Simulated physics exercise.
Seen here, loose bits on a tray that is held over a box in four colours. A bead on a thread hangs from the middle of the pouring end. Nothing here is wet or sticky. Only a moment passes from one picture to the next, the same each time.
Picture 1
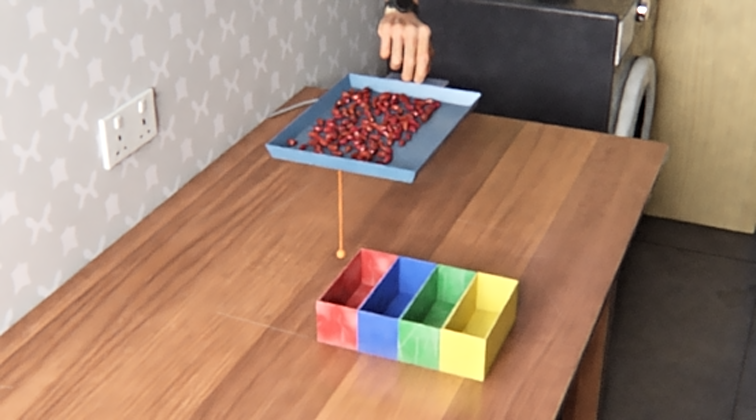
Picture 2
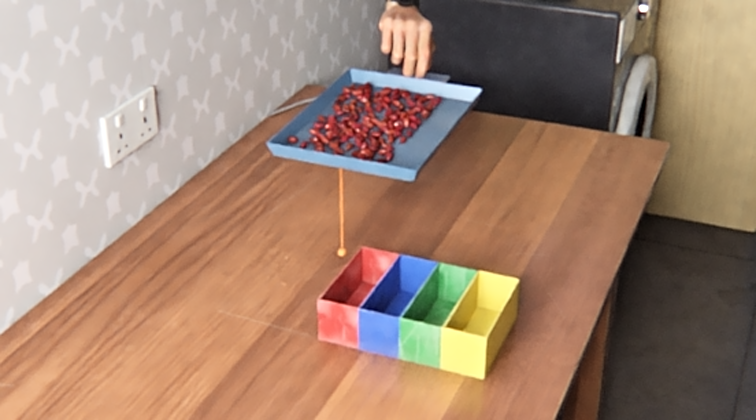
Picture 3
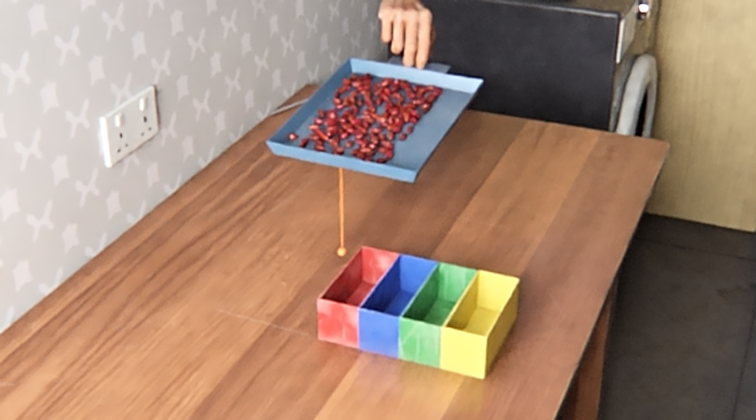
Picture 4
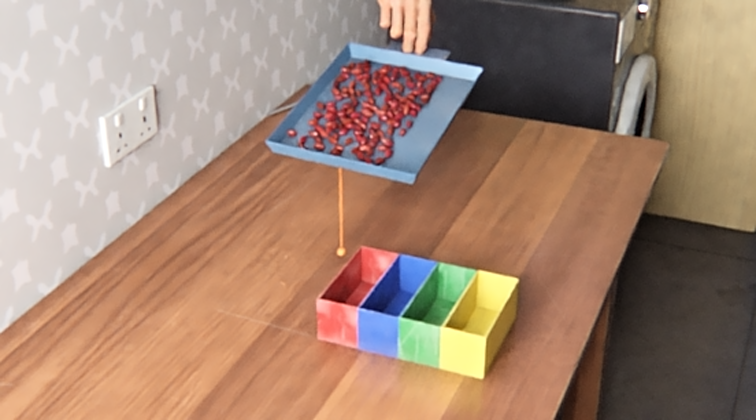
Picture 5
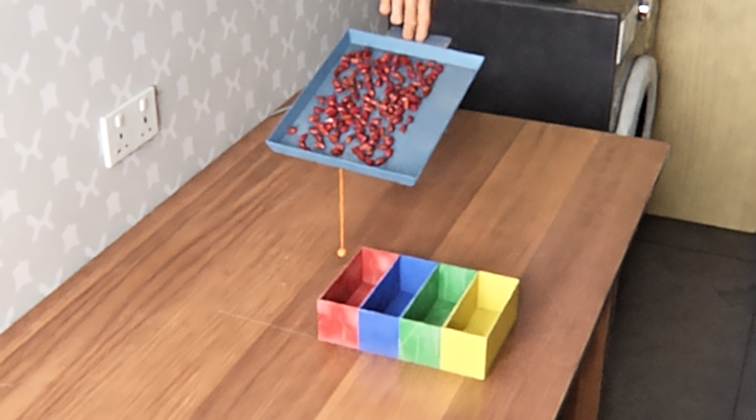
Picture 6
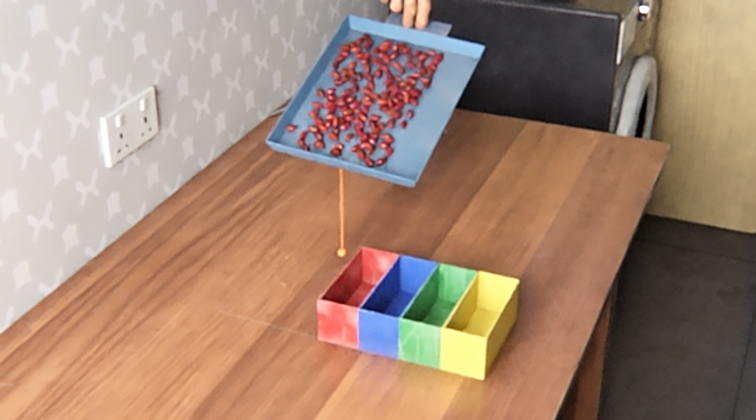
A hand raised the back of a blue tray of red kidney beans, steadily steepening its slant above a box with red, blue, green and yellow sections, while the beans stayed on the tray.
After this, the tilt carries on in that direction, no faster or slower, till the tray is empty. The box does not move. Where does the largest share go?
Most goes to the blue cell.
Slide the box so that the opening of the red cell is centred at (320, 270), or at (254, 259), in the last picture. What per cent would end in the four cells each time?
About 100 and 60 per cent.
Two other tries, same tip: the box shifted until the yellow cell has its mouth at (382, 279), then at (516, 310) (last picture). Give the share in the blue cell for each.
The first gives 0 %, the second 20 %.
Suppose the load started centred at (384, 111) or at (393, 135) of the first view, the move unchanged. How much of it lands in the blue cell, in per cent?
In turn 40 and 50 in a hundred.
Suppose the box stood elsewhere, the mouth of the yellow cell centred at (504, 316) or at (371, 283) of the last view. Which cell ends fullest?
One: The cell in red. Two: The yellow one.
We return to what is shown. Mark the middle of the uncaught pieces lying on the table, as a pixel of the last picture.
Close to (286, 350).
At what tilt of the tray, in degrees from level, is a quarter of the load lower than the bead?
Near 85 degrees.
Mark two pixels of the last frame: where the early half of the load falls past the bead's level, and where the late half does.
Around (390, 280) and then (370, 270).
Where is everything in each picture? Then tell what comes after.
Corners of the pouring end at (273, 144) and (412, 169), level; middle of the load at (373, 125), kidney beans; bead on its thread at (341, 254); red cell at (337, 322); blue cell at (378, 331); green cell at (420, 341); yellow cell at (463, 351), in the first frame.
Corners of the pouring end at (274, 142) and (413, 168), level; middle of the load at (374, 121), in the second frame.
Corners of the pouring end at (273, 140) and (413, 169), tipped barely, lowest at the right corner; middle of the load at (374, 116), in the third frame.
Corners of the pouring end at (272, 140) and (412, 171), tipped a little, lowest at the right corner; middle of the load at (373, 109), in the fourth frame.
Corners of the pouring end at (273, 140) and (413, 174), tipped clearly, lowest at the right corner; middle of the load at (374, 102), in the fifth frame.
Corners of the pouring end at (272, 139) and (413, 177), tipped clearly, lowest at the right corner; middle of the load at (373, 96); red cell at (338, 320); blue cell at (379, 330); green cell at (421, 340); yellow cell at (463, 350), in the sixth frame.
Soon, tray tipped steeply; nearly all on the tray; a small part falling or outside the box.
A while on, tray tipped past a quarter turn; a small part on the tray; about a quarter in the blue cell; about a quarter in the red cell; a small part in the green cell; about a third falling or outside the box.
Towards the end, tray tipped past a quarter turn; about a third in the blue cell; about a quarter in the red cell; a small part in the green cell; about a quarter falling or outside the box.
Finally, tray tipped past a quarter turn; about a third in the blue cell; about a quarter in the red cell; a small part in the green cell; none in the yellow cell; about a quarter outside the box.
